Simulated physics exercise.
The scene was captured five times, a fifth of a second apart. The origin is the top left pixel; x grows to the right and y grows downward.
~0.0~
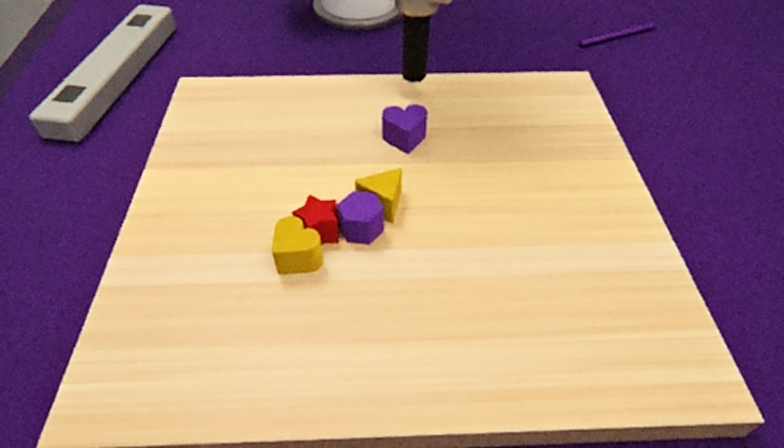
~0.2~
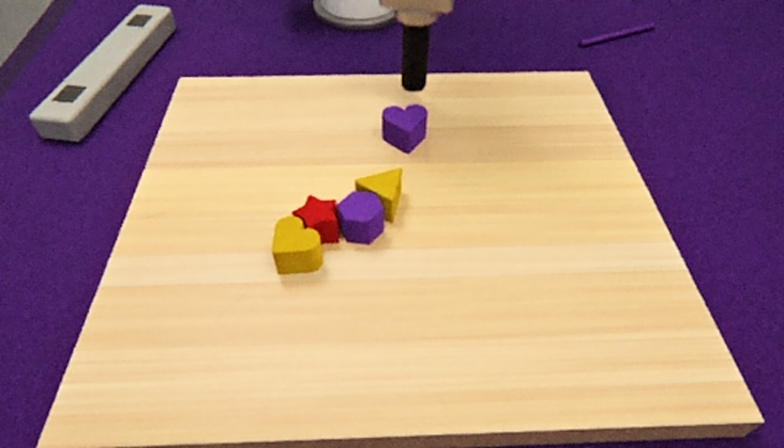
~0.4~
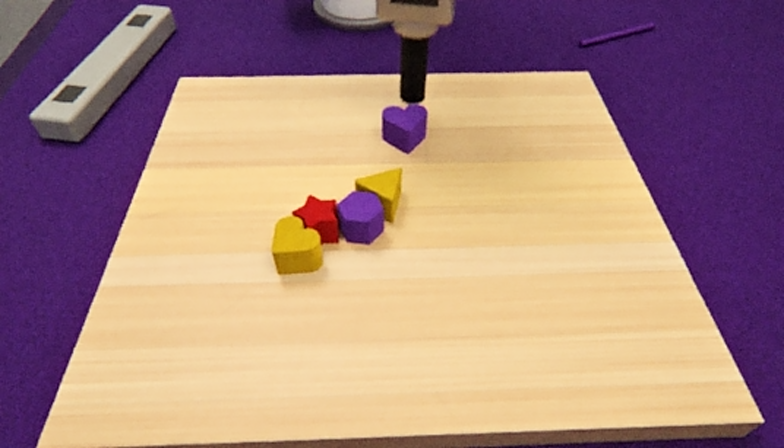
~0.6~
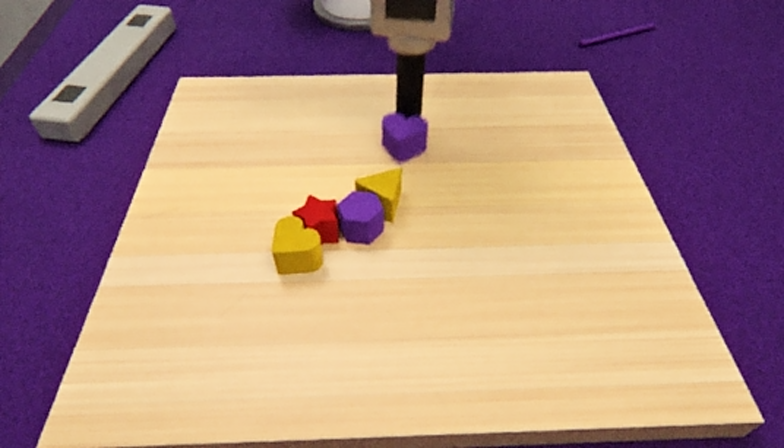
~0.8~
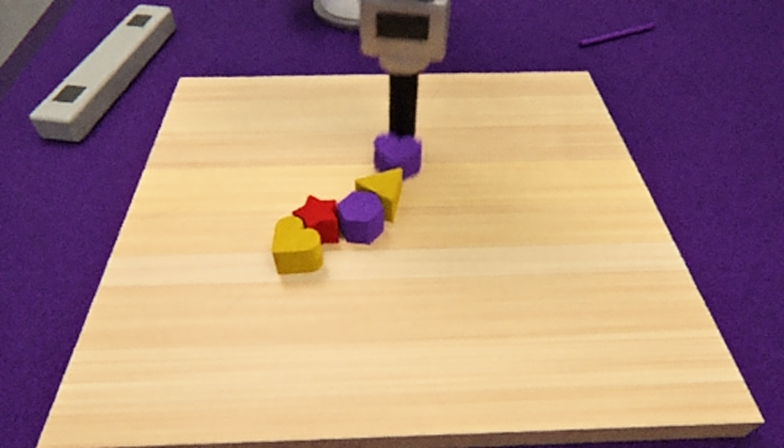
On a pale wooden board over purple fabric, a black-tipped pusher moves forward to a purple heart-shaped block and pushes it toward a cluster of yellow, purple and red blocks, which stay still.
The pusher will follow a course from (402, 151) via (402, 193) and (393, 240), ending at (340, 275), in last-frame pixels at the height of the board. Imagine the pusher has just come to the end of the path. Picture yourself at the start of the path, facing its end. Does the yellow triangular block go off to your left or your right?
Picture yourself facing from the start of the path to its end: The yellow triangular block moves off to your left.
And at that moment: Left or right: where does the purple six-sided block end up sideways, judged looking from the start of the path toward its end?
It goes right.
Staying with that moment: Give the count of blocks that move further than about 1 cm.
3 or more blocks.
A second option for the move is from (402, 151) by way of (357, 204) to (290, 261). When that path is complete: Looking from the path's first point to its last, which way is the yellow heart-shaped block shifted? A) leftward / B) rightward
B: Rightward.
What follows on the original path. One third of the way, pusher (402, 176); purple six-sided block (353, 228), turned 55° clockwise; yellow triangular block (391, 223), turned 30° clockwise; purple heart-shaped block (395, 191).
Two thirds of the way, pusher (393, 224); purple six-sided block (338, 245), turned 110° clockwise; yellow triangular block (378, 280), turned 70° clockwise; purple heart-shaped block (391, 244).
At the end, pusher (338, 259); yellow heart-shaped block (289, 235); purple six-sided block (304, 274), turned 155° clockwise; yellow triangular block (370, 301), turned 30° clockwise; purple heart-shaped block (378, 267), turned 55° anticlockwise.
